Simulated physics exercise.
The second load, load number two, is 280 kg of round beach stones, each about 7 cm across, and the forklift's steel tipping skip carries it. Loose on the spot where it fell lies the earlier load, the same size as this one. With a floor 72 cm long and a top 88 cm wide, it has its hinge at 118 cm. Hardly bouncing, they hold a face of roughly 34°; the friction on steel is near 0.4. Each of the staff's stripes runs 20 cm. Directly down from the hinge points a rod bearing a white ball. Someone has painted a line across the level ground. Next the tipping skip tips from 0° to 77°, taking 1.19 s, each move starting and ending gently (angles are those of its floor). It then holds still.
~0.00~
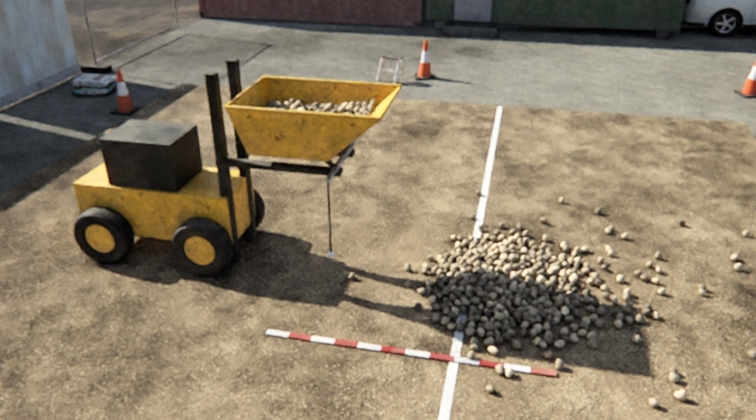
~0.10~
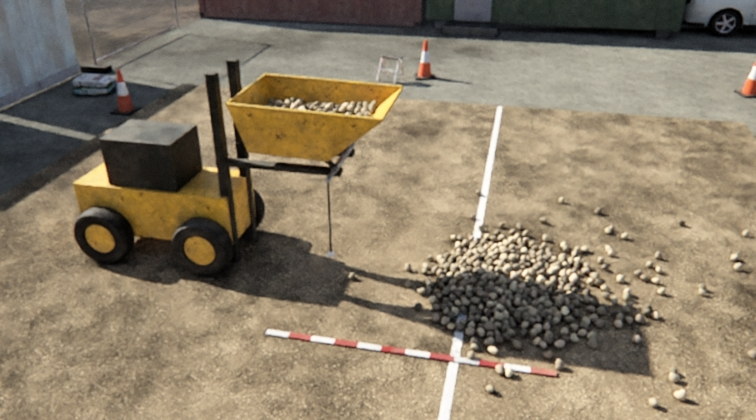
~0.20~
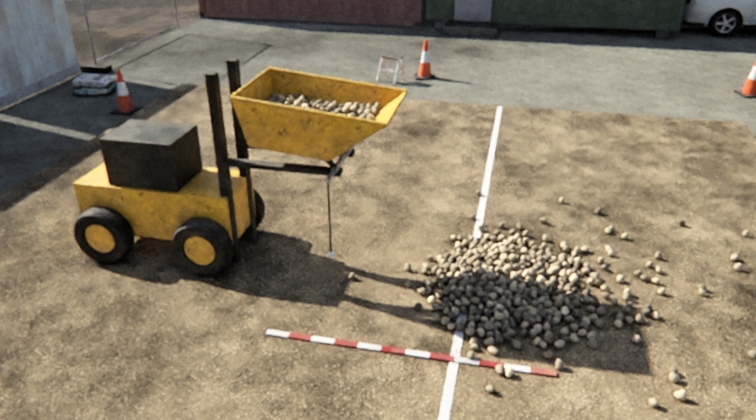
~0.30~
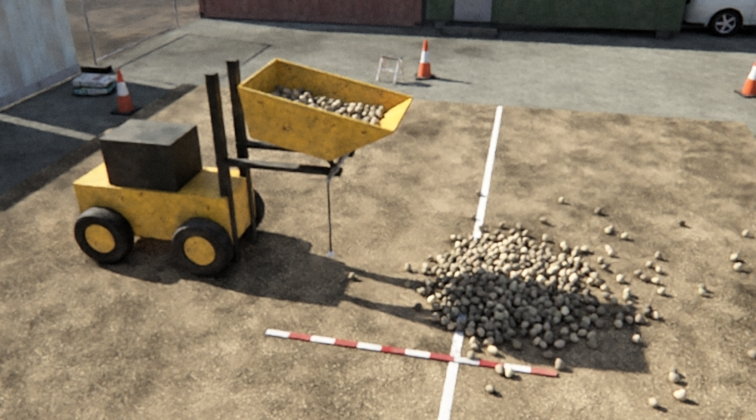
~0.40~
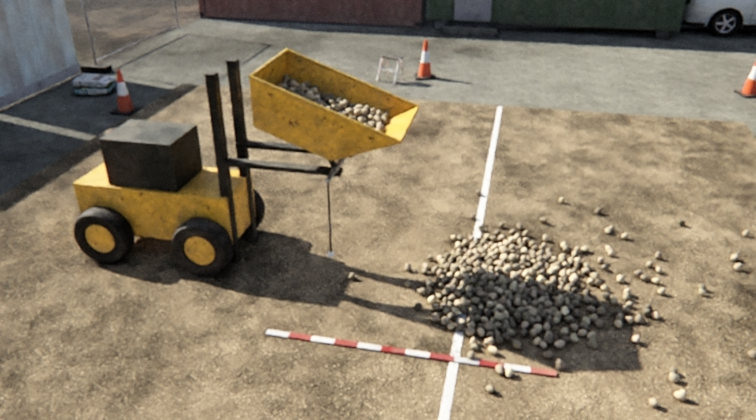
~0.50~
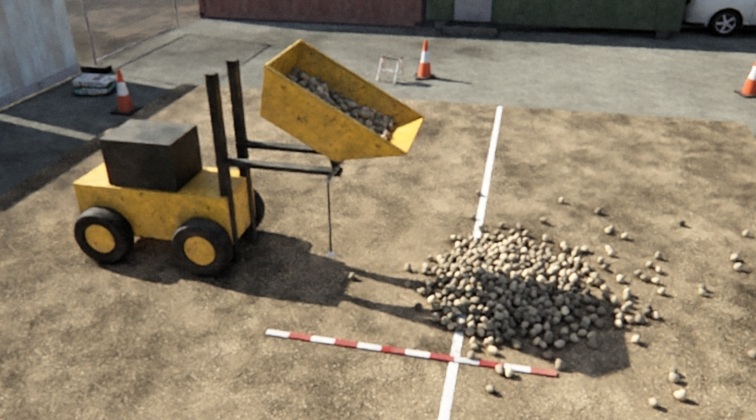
A yellow forklift stood still on bare ground while its raised skip of round stones tilted steadily down to the right, the stones shifting inside, beside a loose heap of similar stones across a white line.
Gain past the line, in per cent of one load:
65 per cent.
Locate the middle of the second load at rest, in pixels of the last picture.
Near (483, 276).
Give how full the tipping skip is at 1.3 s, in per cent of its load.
Estimate: 55 % remaining inside, roughly.
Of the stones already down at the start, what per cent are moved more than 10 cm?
Close to 25 per cent.
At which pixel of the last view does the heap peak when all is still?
Pretty much at (486, 264), give or take.
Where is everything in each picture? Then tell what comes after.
In the first picture, the tipping skip is at 0°, its lip at (380, 119); the top of the load is at (364, 109). The earlier load is highest near (495, 274), 15 cm above ground level, 16 % short of the line, 84 % past the line.
In the second picture, the tipping skip is at 2°, its lip at (382, 120); the top of the load is at (334, 108); the stones move at 0.2 m/s on average.
In the third picture, the tipping skip is at 6°, its lip at (387, 125); the top of the load is at (285, 102); the stones move at 0.5 m/s on average.
The fourth picture shows lip at (394, 132), floor tilted 12°, highest stones at (284, 95); the stones move at 0.6 m/s on average.
The fifth picture shows lip at (401, 142), floor tilted 20°, highest stones at (287, 85); the stones move at 0.8 m/s on average.
In the sixth picture, the tipping skip is at 29°, its lip at (407, 154); the top of the load is at (295, 77); the stones move at 0.8 m/s on average.
After 0.9 s the floor is at 65°; in per cent of one load, 100 in the tipping skip, 16 short of the line, 84 past the line; the foremost stones are at (739, 287).
After 1.3 s the floor is at 77°; in per cent of one load, 54 in the tipping skip, 61 short of the line, 85 past the line; the foremost stones are at (739, 287).
After 1.6 s the floor is at 77°; in per cent of one load, 6 in the tipping skip, 59 short of the line, 134 past the line; the foremost stones are at (739, 287).
After 4.1 s the floor is at 77°; in per cent of one load, 0 in the tipping skip, 51 short of the line, 149 past the line; the foremost stones are at (744, 293). Net gain past the line, 65.
